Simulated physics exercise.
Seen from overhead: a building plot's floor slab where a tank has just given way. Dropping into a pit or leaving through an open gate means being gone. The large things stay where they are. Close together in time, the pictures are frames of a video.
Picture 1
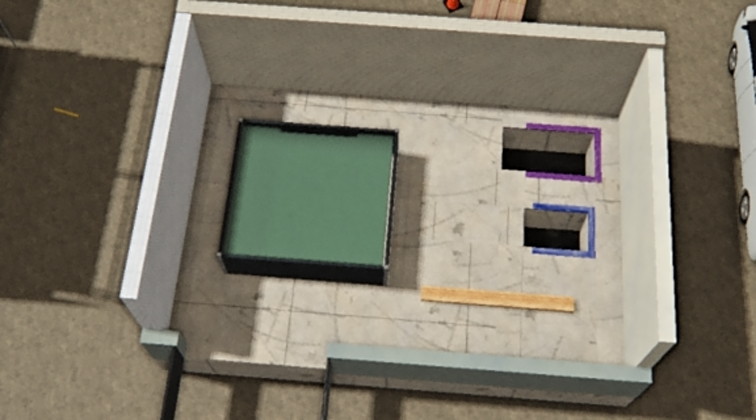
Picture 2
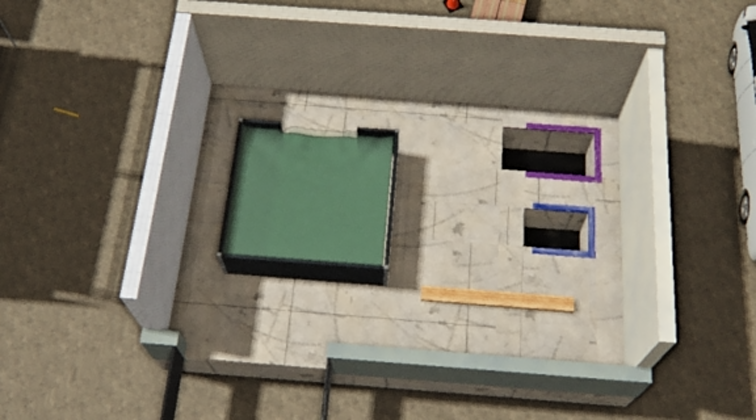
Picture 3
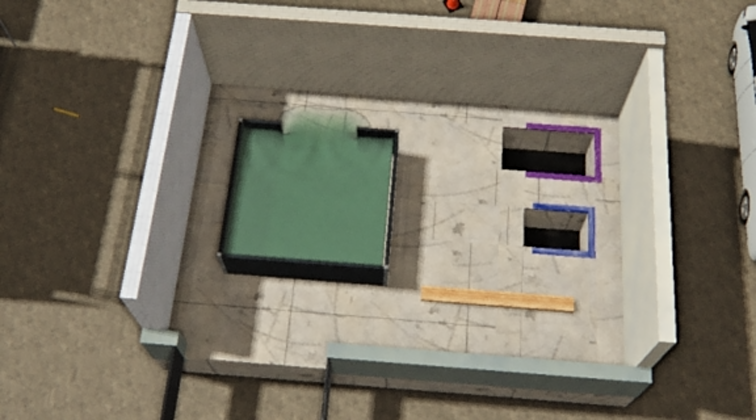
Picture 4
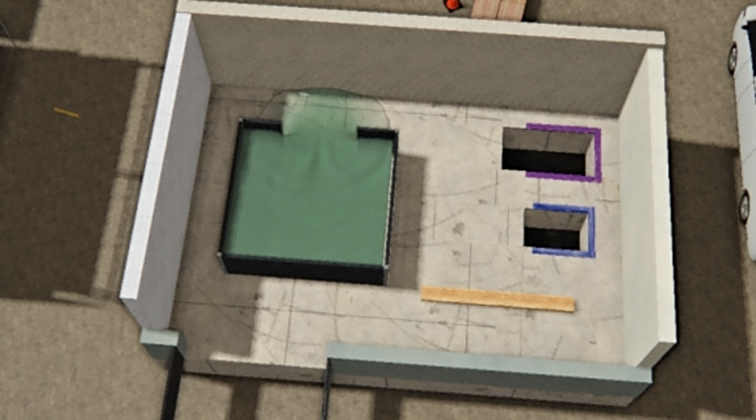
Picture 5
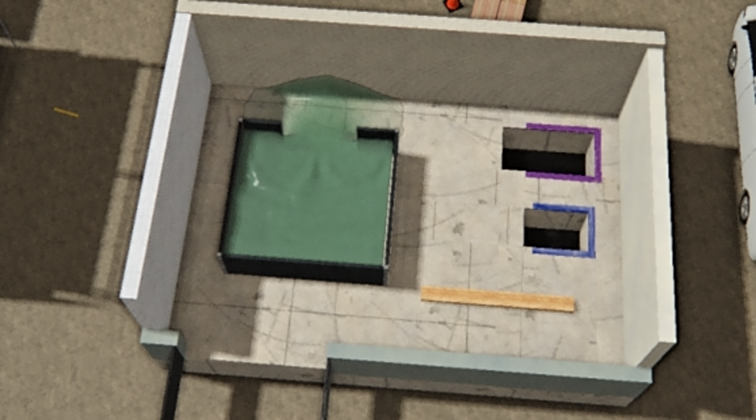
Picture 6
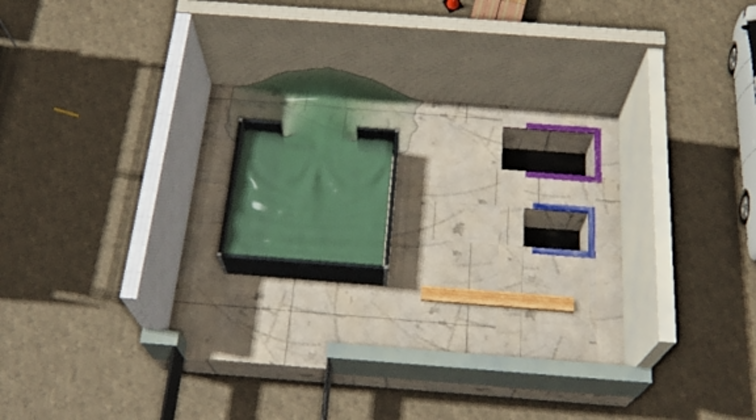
In the video, seen from overhead, a dark-edged tank of green water sits in a walled plot beside two rectangular pits; water pours through a gap on its far side and spreads across the floor to the back wall.
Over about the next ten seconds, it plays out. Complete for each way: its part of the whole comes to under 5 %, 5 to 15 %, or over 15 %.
The gate's part comes to over 15 %; the purple pit's part comes to over 15 %; the blue pit's part comes to 5 to 15 %.
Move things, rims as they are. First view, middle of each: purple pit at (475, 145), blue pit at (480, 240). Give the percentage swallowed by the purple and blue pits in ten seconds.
The purple pit takes around 30 percent, while the blue pit takes around 2 percent.
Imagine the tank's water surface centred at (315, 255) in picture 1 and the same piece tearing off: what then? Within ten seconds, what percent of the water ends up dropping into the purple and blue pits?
The purple pit gets roughly 30 per cent and the blue pit roughly 6 per cent.
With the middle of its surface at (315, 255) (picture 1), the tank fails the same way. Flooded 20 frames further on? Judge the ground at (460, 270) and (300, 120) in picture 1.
First spot spared, second spot submerged.
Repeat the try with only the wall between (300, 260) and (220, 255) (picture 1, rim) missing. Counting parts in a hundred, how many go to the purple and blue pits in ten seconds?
In percent: Purple 0, blue 0.
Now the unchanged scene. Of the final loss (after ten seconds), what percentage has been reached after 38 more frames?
That comes to 60 per cent, as I work it out.
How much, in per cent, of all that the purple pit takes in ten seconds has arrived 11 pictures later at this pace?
Share by then: About 10 in a hundred.
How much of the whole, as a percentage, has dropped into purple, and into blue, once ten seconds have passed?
In the order asked: 22 percent and 8 percent.
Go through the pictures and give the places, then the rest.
The first frame shows still water in the tank at (311, 193).
In the second frame, water pours out on the tank's far side and has run to a hidden place.
In the third frame, water pours out on the tank's far side and has run to (362, 120).
In the fourth frame, water pours out on the tank's far side and has run to (368, 98).
In the fifth frame, the front is at (396, 100), out from the gap on the tank's far side.
In the sixth frame, water pours out on the tank's far side and has run to (419, 102).
A moment on, water covers 20 % of the floor; the gate 0 %, the purple pit 0 %, the blue pit 0 %.
Next, water covers 40 % of the floor; the gate 0 %, the purple pit 3 %, the blue pit 0 %.
Then, water covers 55 % of the floor; the gate 1 %, the purple pit 8 %, the blue pit 2 %.
Later, water covers 75 % of the floor; the gate 10 %, the purple pit 15 %, the blue pit 5 %.
In the end, water covers 90 % of the floor; the gate 20 %, the purple pit 22 %, the blue pit 9 %.
